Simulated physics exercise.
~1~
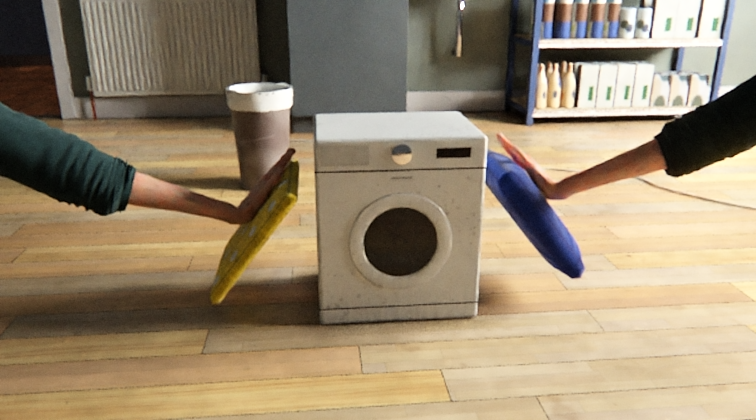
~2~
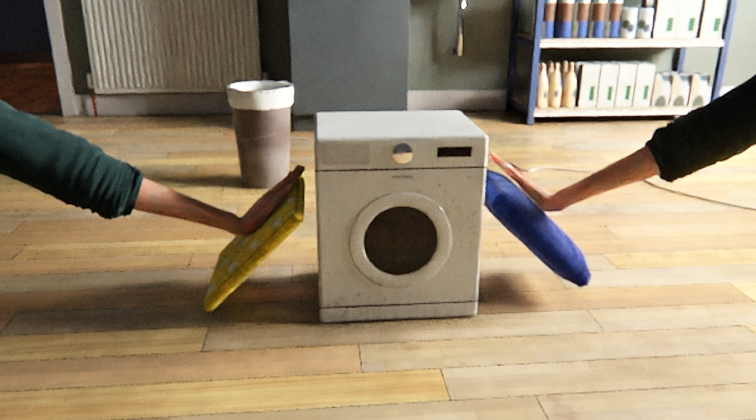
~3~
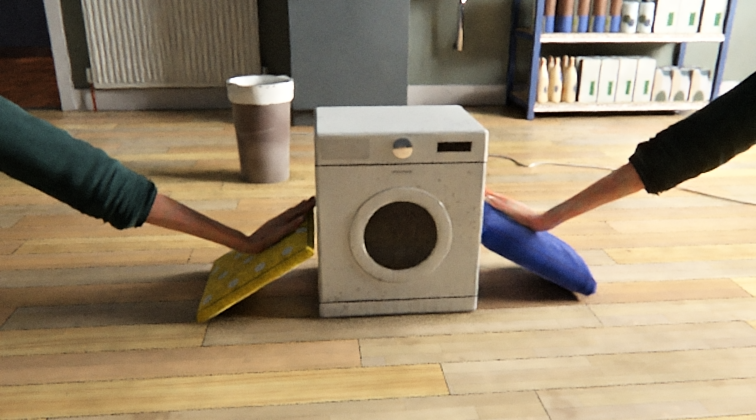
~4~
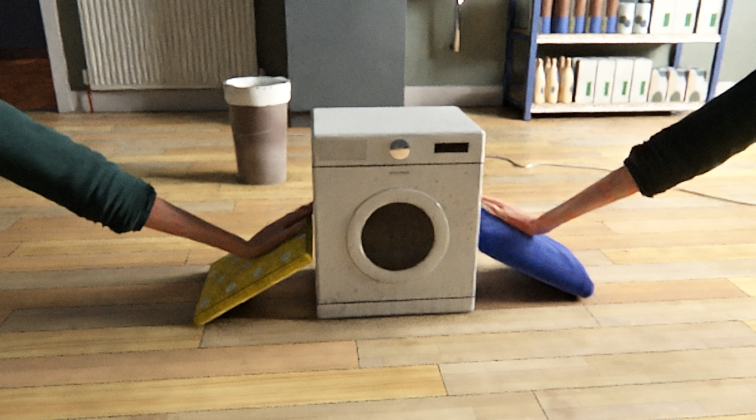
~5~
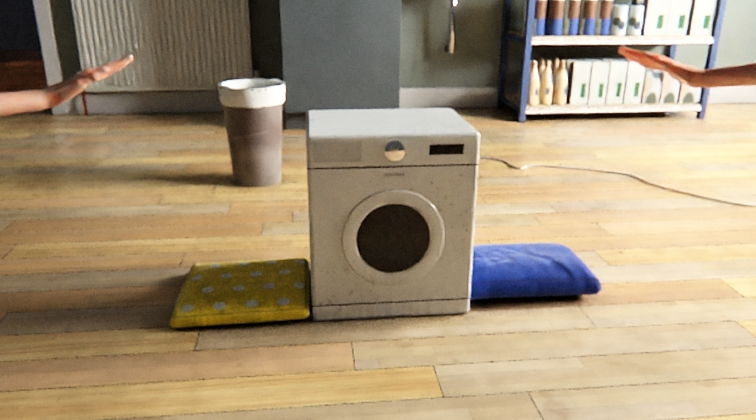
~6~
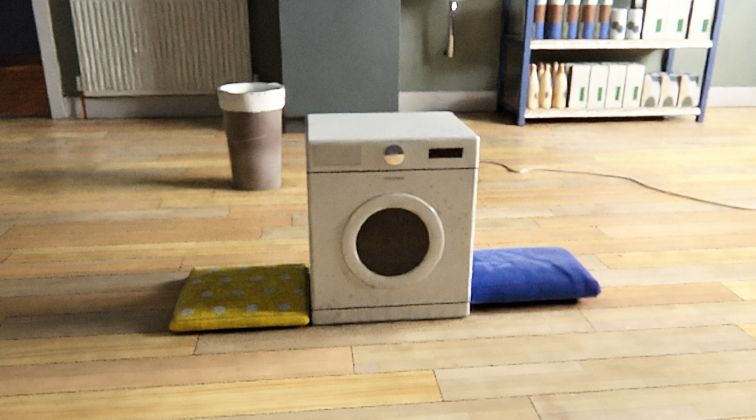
In the video, two hands lower a yellow patterned cushion on the left and a blue cushion on the right as they lean against a small white washing machine, then let go and withdraw, and both cushions end up lying flat on the wooden floor beside it.
